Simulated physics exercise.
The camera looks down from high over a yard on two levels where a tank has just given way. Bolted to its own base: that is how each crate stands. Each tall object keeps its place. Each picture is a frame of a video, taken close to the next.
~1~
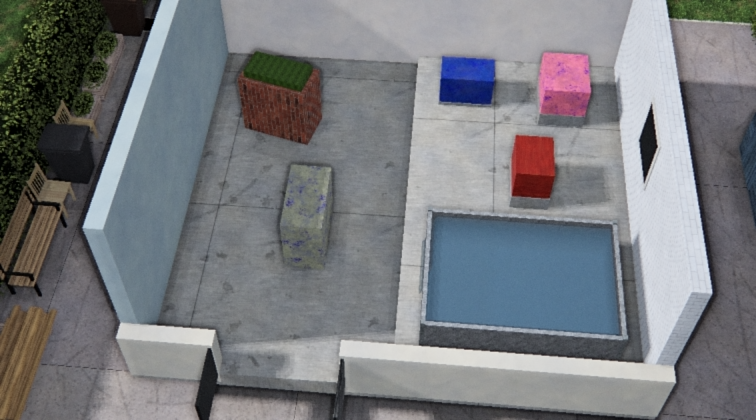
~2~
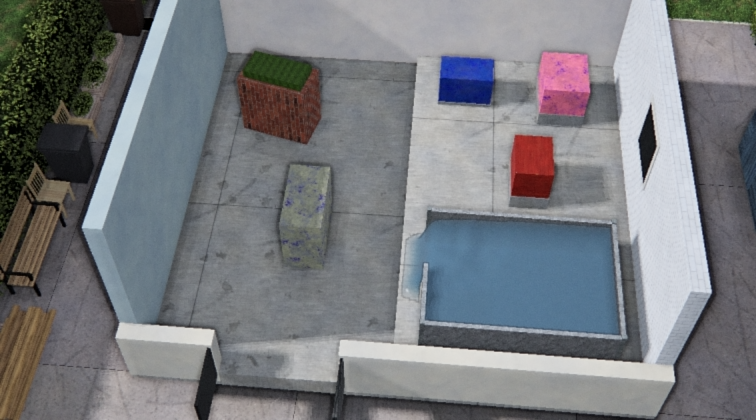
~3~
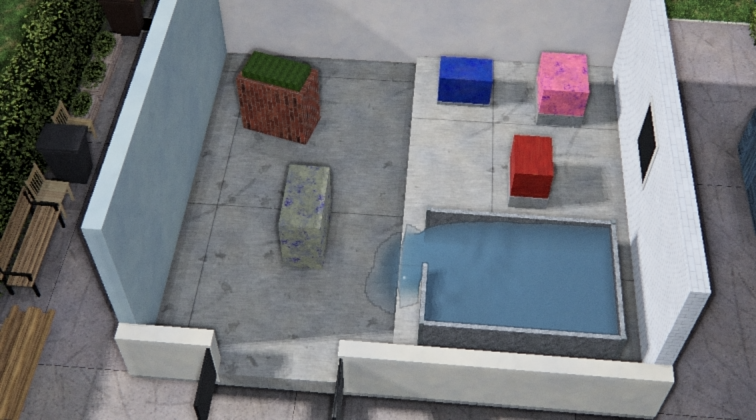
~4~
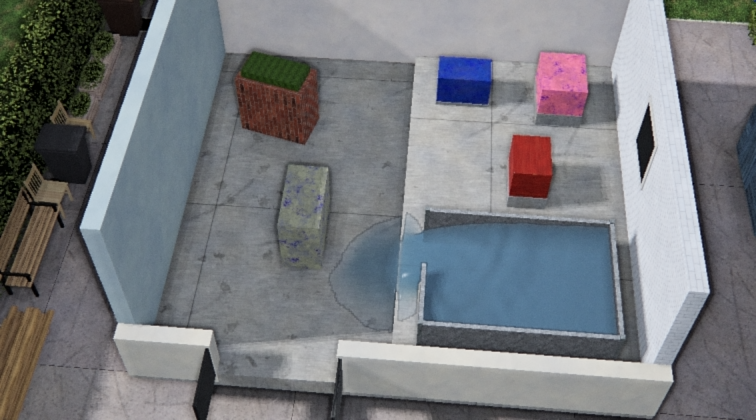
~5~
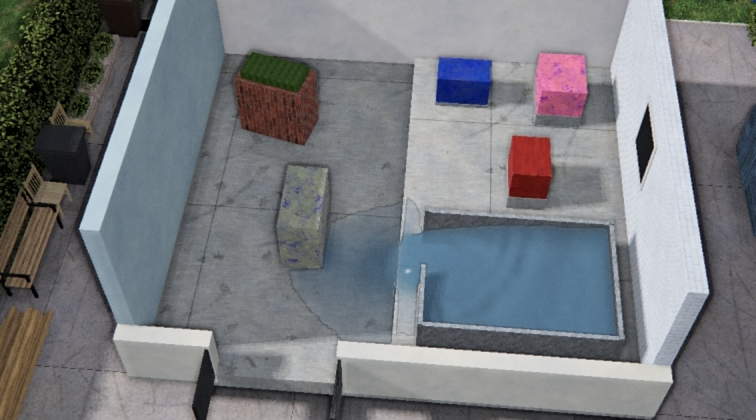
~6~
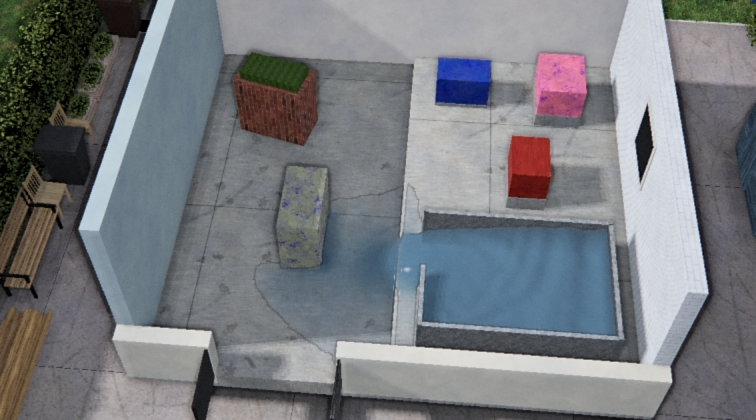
Water pouring through a gap in the left side of a tank, spreading leftward across grey paving past a mottled block.
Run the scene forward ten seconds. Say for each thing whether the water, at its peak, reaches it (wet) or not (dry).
Result: The red crate will be spared. The blue crate will be spared. The pink crate will be spared.
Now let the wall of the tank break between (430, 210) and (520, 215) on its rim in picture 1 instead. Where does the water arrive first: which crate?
My pick is the one in red.
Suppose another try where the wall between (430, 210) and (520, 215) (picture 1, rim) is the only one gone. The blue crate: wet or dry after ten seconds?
The blue crate gets flooded.
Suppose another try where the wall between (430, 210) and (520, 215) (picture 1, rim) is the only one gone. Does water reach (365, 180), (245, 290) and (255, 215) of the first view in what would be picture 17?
First spot drenched, second unwetted, third unwetted.
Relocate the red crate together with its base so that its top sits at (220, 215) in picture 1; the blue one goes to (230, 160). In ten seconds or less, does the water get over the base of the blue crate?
One by one: Blue crate takes water.
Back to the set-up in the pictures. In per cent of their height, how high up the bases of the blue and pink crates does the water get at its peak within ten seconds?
Respectively 40 % and 0 %.
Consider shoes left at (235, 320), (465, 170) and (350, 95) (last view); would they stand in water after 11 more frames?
Taking the three spots one by one, I'd call them drenched, clear and drenched.
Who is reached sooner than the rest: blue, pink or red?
Simply the blue one.
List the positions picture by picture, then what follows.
In the first picture, still water in the water tank at (522, 274).
In the second picture, the front is at (409, 295), out from the gap at (428, 256).
In the third picture, water pours out at (427, 259) and has run to (372, 293).
In the fourth picture, water pours out at (426, 259) and has run to (336, 283).
In the fifth picture, the front is at (296, 275), out from the gap at (426, 260).
In the sixth picture, water pours out at (425, 260) and has run to (262, 283).
A moment on, water covers 25 % of the floor; the red crate not reached, the blue crate not reached, the pink crate not reached.
Next, water covers 40 % of the floor; the red crate not reached, the blue crate not reached, the pink crate not reached.
Then, water covers 50 % of the floor; the red crate not reached, the blue crate not reached, the pink crate not reached.
Later, water covers 60 % of the floor; the red crate not reached, the blue crate water round its plinth, the pink crate water round its plinth.
In the end, water covers 60 % of the floor; the red crate stayed above the water, the blue crate stayed above the water, the pink crate stayed above the water.
